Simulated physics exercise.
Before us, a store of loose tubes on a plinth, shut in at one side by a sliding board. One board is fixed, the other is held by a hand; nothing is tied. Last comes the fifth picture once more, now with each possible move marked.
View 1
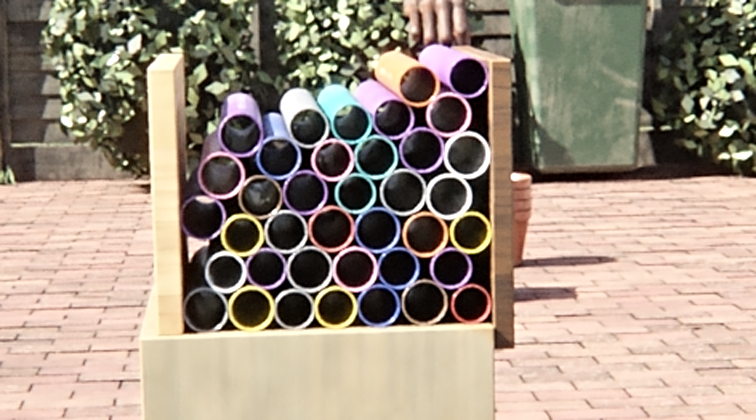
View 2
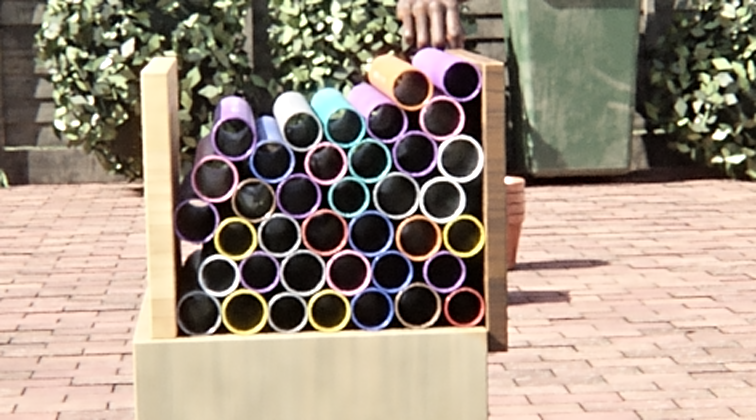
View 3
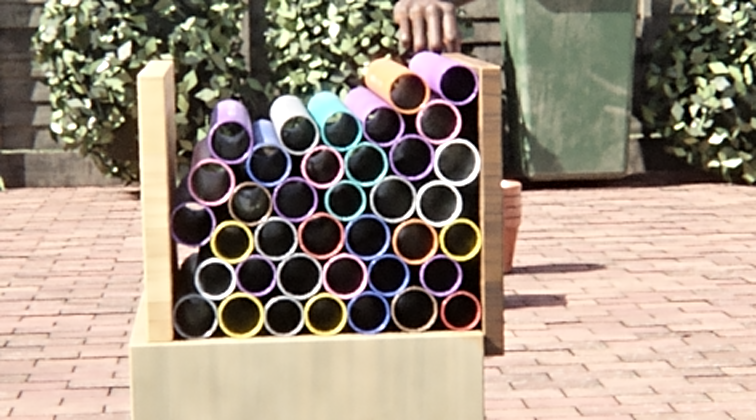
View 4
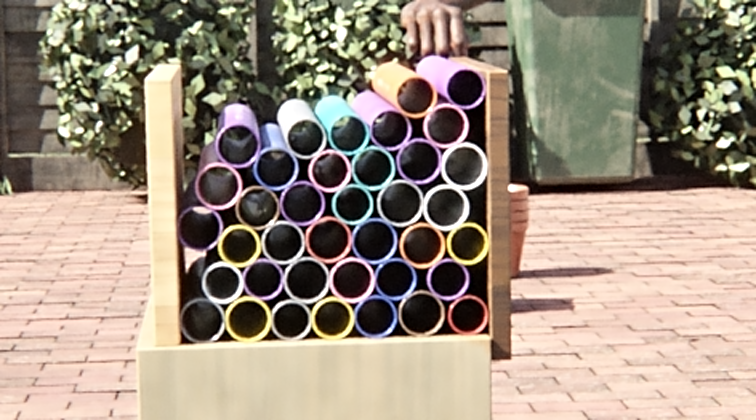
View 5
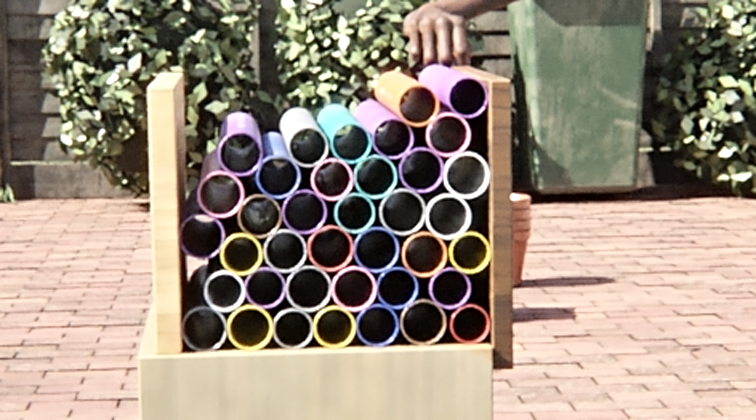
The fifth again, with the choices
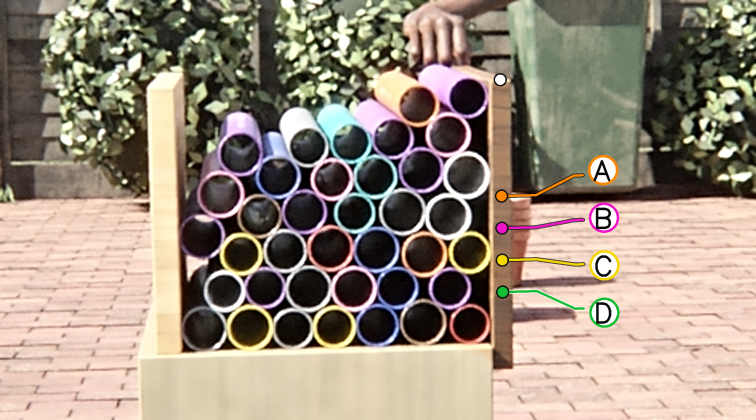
On a sunlit brick-paved yard, seen from the front, a pale wooden box stands before leafy shrubs, a dark fence and a green bin. Open-ended tubes rimmed in purple, yellow, teal, blue, white and orange lie stacked between two upright boards, with a hand at the top right. The stack stays still as the camera wavers left and right and tilts slightly up, showing more of the arm.
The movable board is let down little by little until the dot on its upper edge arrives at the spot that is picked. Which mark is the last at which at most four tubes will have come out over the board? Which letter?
Mark C is as low as it can go.
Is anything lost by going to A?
Yes.
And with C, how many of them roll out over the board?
It comes to four.
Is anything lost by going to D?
Yes.
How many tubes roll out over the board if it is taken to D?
At D the number is eight.
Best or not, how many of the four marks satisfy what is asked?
The number is three.
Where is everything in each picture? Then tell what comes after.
In the first picture, a grey tube (206, 309); a brown tube (424, 302); a pink tube (355, 269).
In the second picture, a pink tube (349, 272); a white tube (219, 276).
In the third picture, a white tube (457, 163); a purple tube (412, 158).
In the fourth picture, a purple tube (391, 130); a grey tube (306, 138).
In the fifth picture, side board (476, 203); a grey tube (204, 328); a brown tube (423, 322).
On the copy, A at (501, 196); B at (502, 228); C at (502, 260); D at (503, 292); the white dot at (500, 80).
On C. First, top of the board (490, 160).
Then, top of the board (491, 250).
Finally, top of the board (491, 259), four out over the board.
By contrast, A one out over the board; B four out over the board; D more than four out over the board.
